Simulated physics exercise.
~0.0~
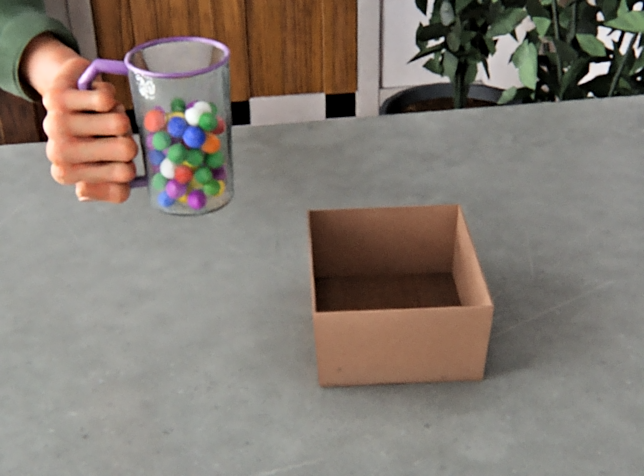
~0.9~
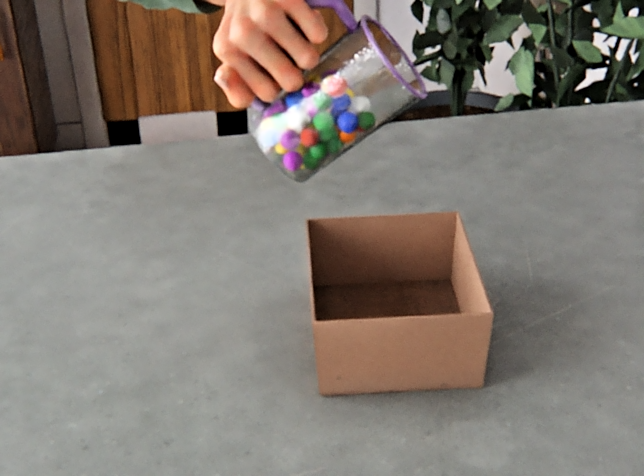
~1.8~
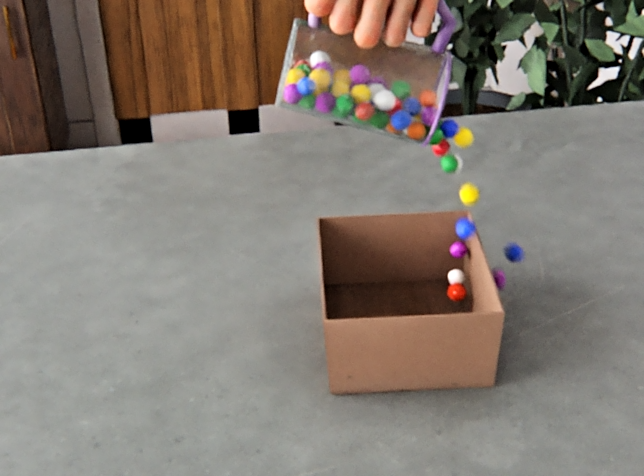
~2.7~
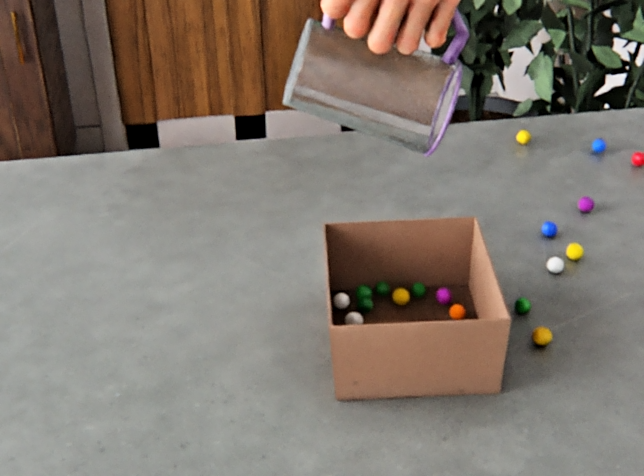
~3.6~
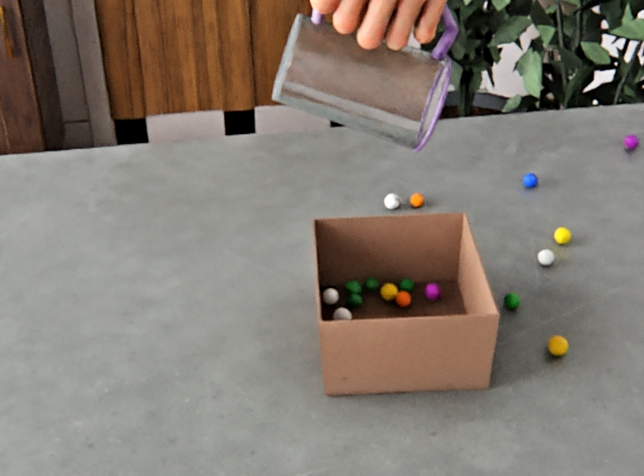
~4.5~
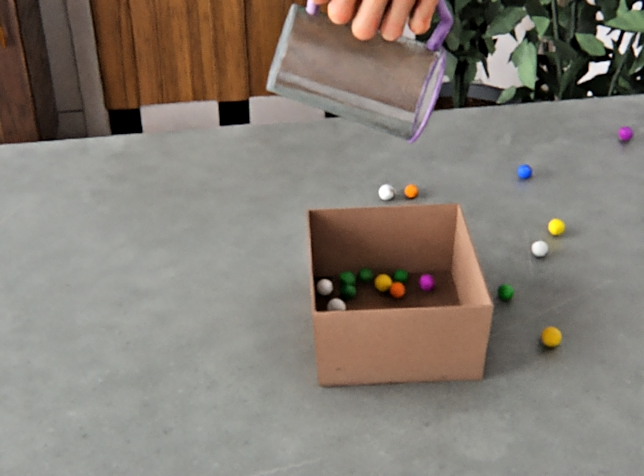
A hand tips a clear cup, spilling colorful balls into a box and across the table.
